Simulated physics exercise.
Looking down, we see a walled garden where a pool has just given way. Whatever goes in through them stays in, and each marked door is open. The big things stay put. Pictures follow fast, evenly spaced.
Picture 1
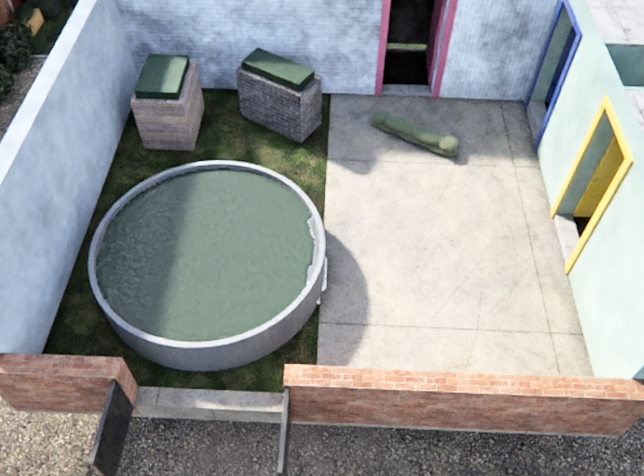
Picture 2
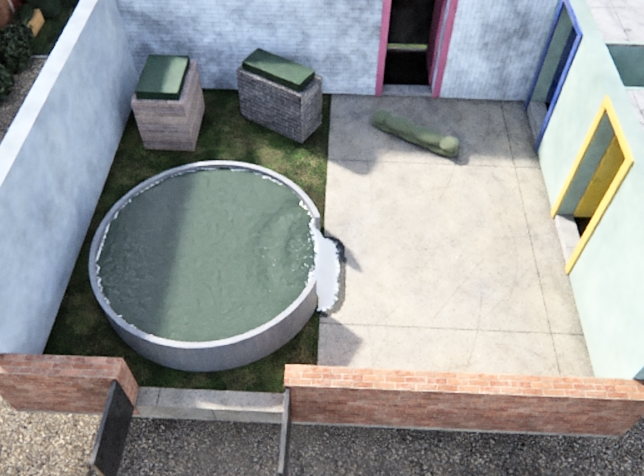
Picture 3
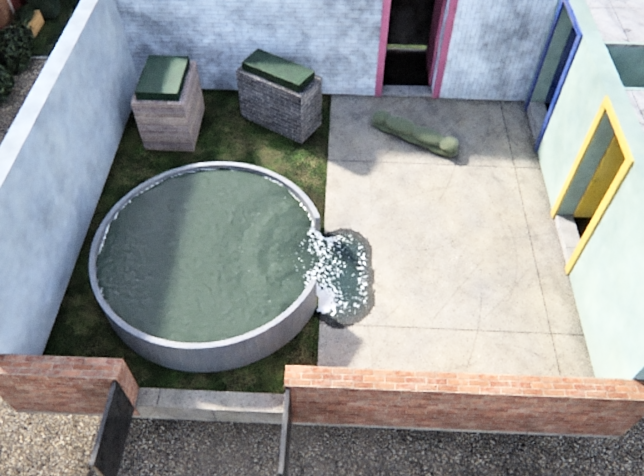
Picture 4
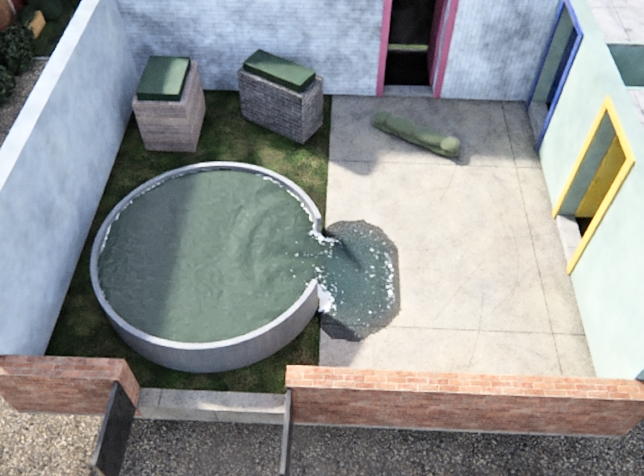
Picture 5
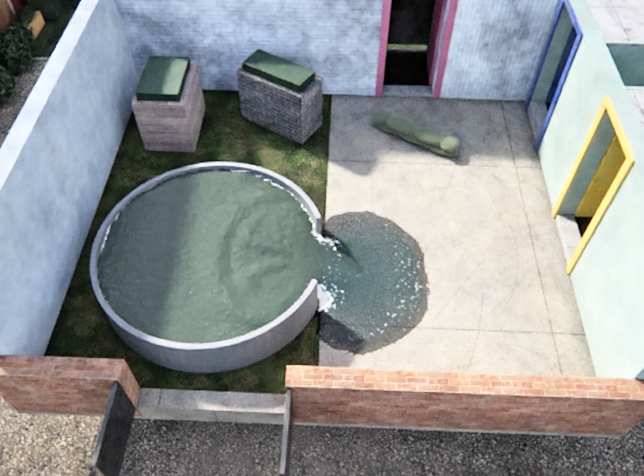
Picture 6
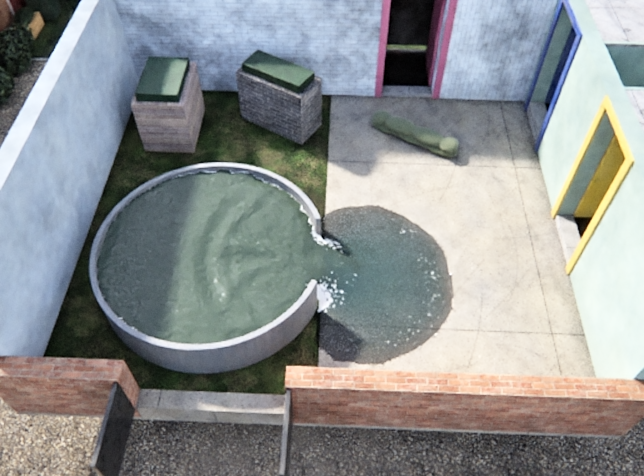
Green water bursting through the right side of a round tank and spreading in a widening pool across the walled garden's paving.
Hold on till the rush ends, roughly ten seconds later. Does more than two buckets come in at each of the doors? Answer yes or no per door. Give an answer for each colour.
The yellow door yes, the pink door yes, the blue door no.
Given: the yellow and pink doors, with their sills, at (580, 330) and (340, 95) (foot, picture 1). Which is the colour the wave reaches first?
Answer: The yellow-painted one.
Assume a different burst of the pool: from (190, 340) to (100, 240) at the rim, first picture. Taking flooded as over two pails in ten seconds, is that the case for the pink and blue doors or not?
Door by door, the pink door doesn't reach it and the blue door doesn't reach it.
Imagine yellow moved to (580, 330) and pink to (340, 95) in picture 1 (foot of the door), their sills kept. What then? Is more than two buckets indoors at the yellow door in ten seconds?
Yellow: Over the limit.
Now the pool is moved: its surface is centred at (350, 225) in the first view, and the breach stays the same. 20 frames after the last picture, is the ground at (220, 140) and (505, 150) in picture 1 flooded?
I'd say still dry for the first and swamped for the second.
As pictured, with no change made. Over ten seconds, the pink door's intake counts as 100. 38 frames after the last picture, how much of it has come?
Around 0 percent.
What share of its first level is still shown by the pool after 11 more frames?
Roughly 72 per cent.
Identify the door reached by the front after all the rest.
I'd go with the pink-painted one.
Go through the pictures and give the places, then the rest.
The round tank at (209, 246) is whole and still, in the first frame.
Water pours out at (320, 265) and has run to (321, 311), in the second frame.
Water pours out at (320, 268) and has run to (358, 238), in the third frame.
The front is at (371, 229), out from the gap at (321, 268), in the fourth frame.
Water pours out at (321, 268) and has run to (421, 305), in the fifth frame.
Water pours out at (321, 268) and has run to (444, 310), in the sixth frame.
A moment on, water covers 30 % of the floor; the yellow door not reached, the pink door not reached, the blue door not reached.
Next, water covers 40 % of the floor; the yellow door under two buckets in, the pink door not reached, the blue door not reached.
Then, water covers 45 % of the floor; the yellow door over two buckets in, the pink door not reached, the blue door wet at the sill, nothing in.
Later, water covers 60 % of the floor; the yellow door far over two buckets in, the pink door wet at the sill, nothing in, the blue door wet at the sill, nothing in.
In the end, water covers 80 % of the floor; the yellow door far over two buckets in, the pink door over two buckets in, the blue door wet at the sill, nothing in.
